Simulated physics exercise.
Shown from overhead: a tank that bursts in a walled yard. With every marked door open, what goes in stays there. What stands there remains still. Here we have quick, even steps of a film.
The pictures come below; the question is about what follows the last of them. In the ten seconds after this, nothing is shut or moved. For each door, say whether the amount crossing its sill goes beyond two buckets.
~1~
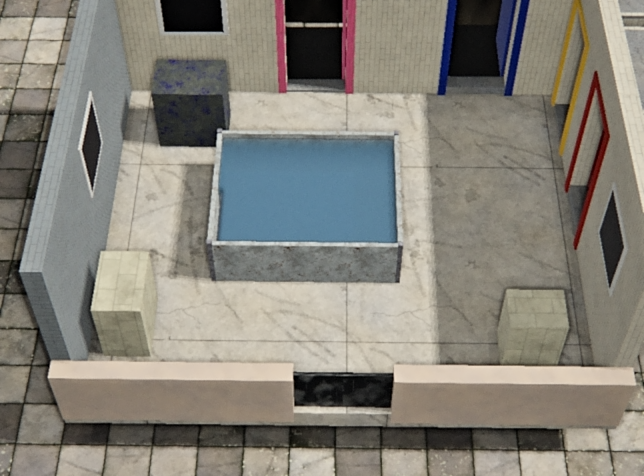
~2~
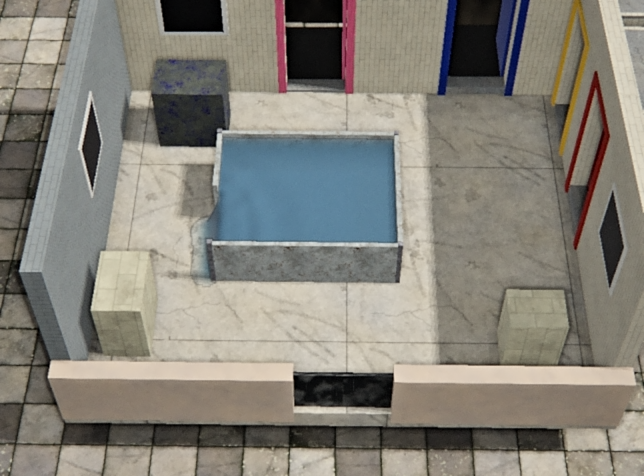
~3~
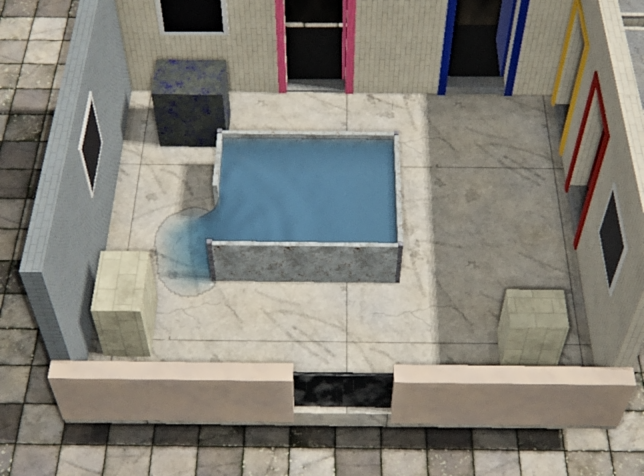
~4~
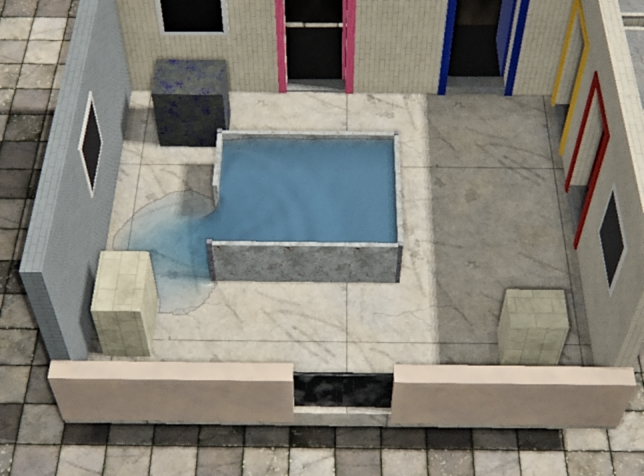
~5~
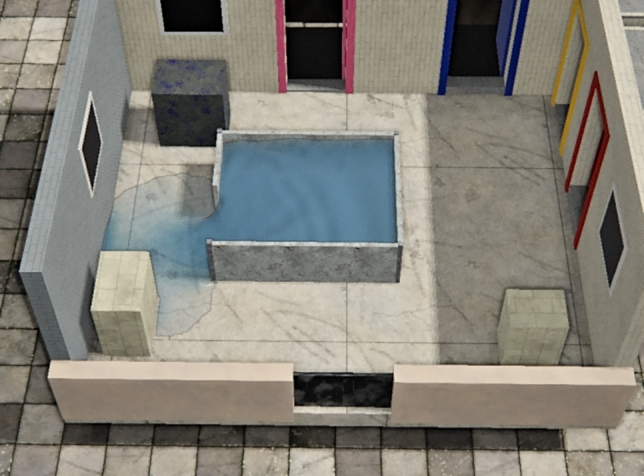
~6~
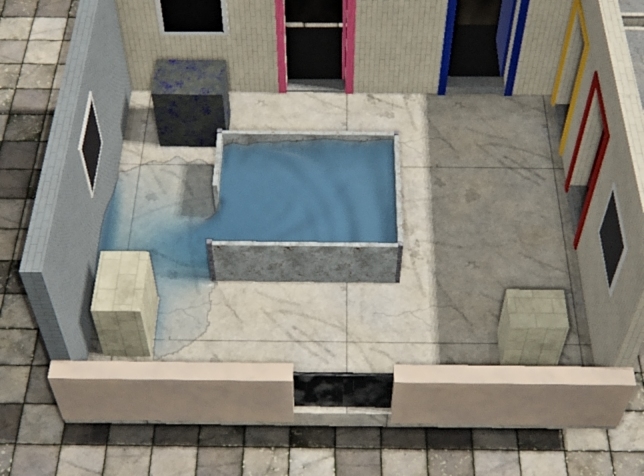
In the end the red door copes honestly; the pink door copes honestly; the blue door copes honestly; the yellow door gets overwhelmed honestly.
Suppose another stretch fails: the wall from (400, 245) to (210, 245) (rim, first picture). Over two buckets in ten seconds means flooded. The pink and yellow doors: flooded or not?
In brief, the pink door goes past the mark; the yellow door goes past the mark.
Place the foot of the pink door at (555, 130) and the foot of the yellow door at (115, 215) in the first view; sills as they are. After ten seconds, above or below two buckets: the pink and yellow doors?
Looking at it, pink door tops the limit, and yellow door tops the limit.
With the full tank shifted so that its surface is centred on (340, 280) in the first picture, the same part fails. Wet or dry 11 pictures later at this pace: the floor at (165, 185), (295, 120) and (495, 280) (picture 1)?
Going through them in that order: Waterlogged, still bare and still bare.
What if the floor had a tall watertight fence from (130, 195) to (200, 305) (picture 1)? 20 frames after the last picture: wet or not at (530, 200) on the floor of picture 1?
Looks like that place is unwetted.
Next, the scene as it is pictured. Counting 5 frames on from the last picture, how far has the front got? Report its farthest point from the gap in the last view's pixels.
Point: (131, 102) in the last picture's pixels.
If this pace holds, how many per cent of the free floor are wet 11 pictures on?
Estimate: Near 25 %.
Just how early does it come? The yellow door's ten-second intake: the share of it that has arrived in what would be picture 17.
That comes out to 0 per cent by my count.
A moment on, water covers 15 % of the floor; the red door not reached, the pink door not reached, the blue door not reached, the yellow door not reached.
Next, water covers 25 % of the floor; the red door not reached, the pink door not reached, the blue door not reached, the yellow door not reached.
Then, water covers 60 % of the floor; the red door not reached, the pink door wet at the sill, nothing in, the blue door not reached, the yellow door not reached.
Later, water covers 90 % of the floor; the red door wet at the sill, nothing in, the pink door under two buckets in, the blue door wet at the sill, nothing in, the yellow door over two buckets in.
In the end, water covers 100 % of the floor; the red door wet at the sill, nothing in, the pink door under two buckets in, the blue door wet at the sill, nothing in, the yellow door far over two buckets in.
